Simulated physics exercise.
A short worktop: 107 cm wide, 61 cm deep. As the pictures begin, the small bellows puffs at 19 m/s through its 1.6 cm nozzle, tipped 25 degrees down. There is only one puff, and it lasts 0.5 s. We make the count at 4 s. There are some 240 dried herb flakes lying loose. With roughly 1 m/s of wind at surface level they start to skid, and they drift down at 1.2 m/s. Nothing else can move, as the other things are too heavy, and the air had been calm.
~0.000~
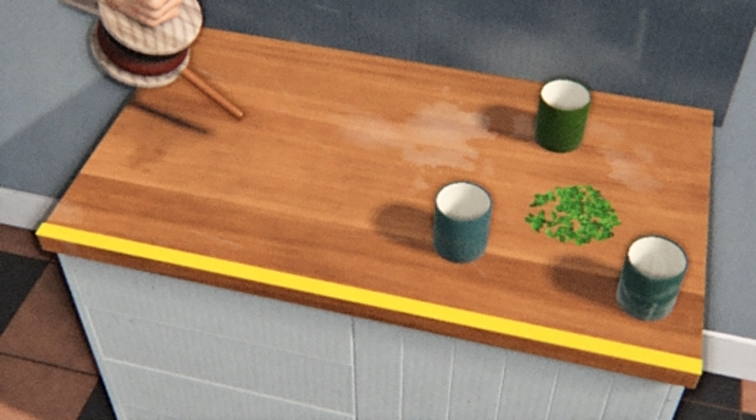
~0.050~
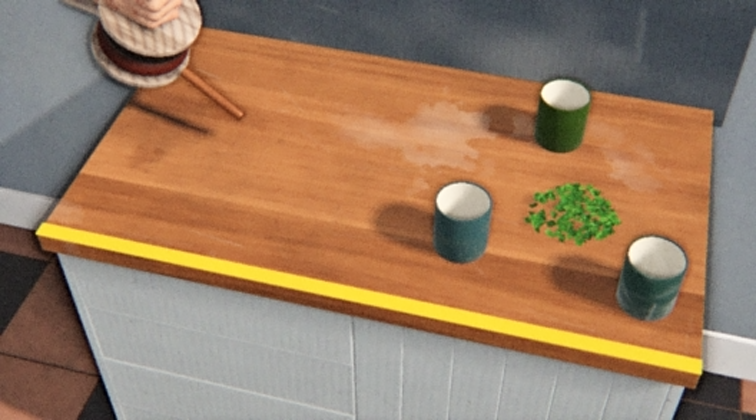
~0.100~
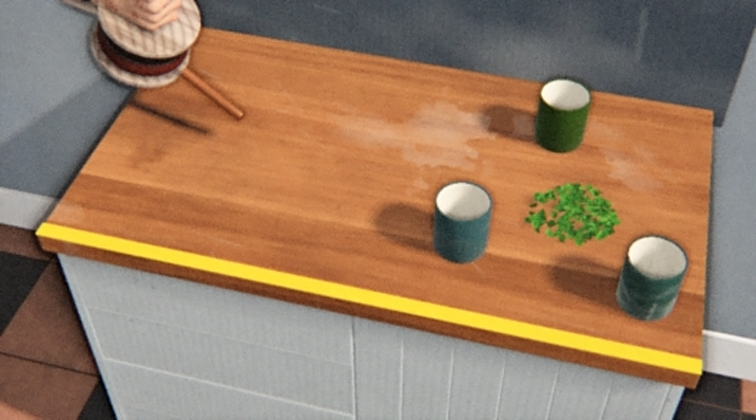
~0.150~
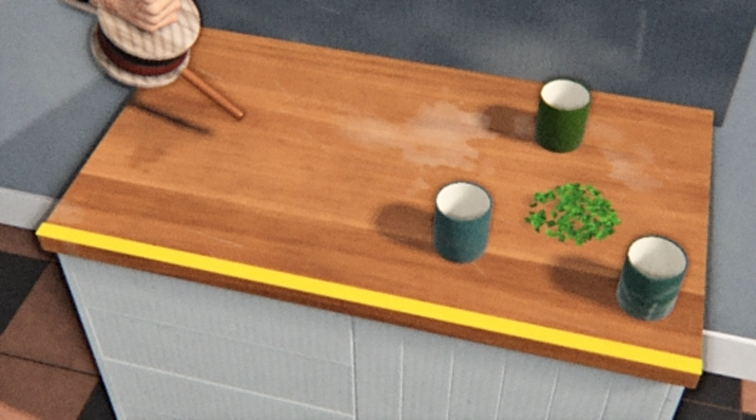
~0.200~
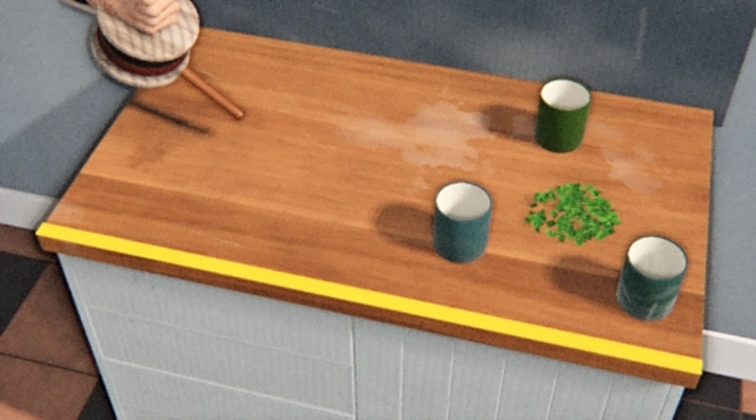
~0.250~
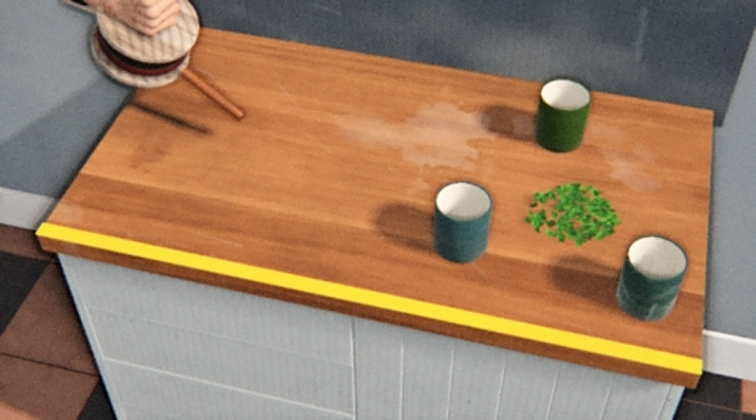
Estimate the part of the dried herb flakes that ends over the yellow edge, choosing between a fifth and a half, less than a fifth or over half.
My estimate is less than a fifth.
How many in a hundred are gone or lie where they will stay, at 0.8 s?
The share is near 30 per cent.
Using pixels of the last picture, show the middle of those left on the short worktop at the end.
Look somewhere near (660, 212).
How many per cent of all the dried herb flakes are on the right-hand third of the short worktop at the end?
Around 20 per cent.
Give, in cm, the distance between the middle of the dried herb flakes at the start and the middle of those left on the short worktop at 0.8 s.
The middle is some 15 cm from where it began.
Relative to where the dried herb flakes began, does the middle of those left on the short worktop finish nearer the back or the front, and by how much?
The middle moved backwards, roughly 5 cm.
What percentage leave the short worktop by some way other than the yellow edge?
Around 80 % of them.
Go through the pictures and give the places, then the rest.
The middle of the dried herb flakes is near (575, 212), none has stirred yet and the mouth of the small bellows is at (242, 117), in the first frame.
The middle of the dried herb flakes is near (575, 210), none has stirred yet and the yellow edge is centred on (347, 300), in the second frame.
The middle of the dried herb flakes is near (575, 210), none has stirred yet, the top of a mug is at (566, 94) and the top of a mug is at (658, 257), in the third frame.
The middle of the dried herb flakes is near (575, 210) and none has stirred yet, in the fourth frame.
The middle of the dried herb flakes is near (575, 210) and none has stirred yet, in the fifth frame.
The middle of the dried herb flakes is near (575, 210) and none has stirred yet, in the sixth frame.
After 0.8 s, 0 % are over the yellow edge; the middle of those left on the top is near (668, 217); 31 % are gone or lie where they will stay.
After 1.3 s, 0 % are over the yellow edge; the middle of those left on the top is near (660, 212); 100 % are gone or lie where they will stay.
After 2.2 s, 0 % are over the yellow edge; the middle of those left on the top is near (660, 212); 100 % are gone or lie where they will stay.
After 4.0 s, at the end, 0 % are over the yellow edge; the middle of those left on the top is near (660, 212).
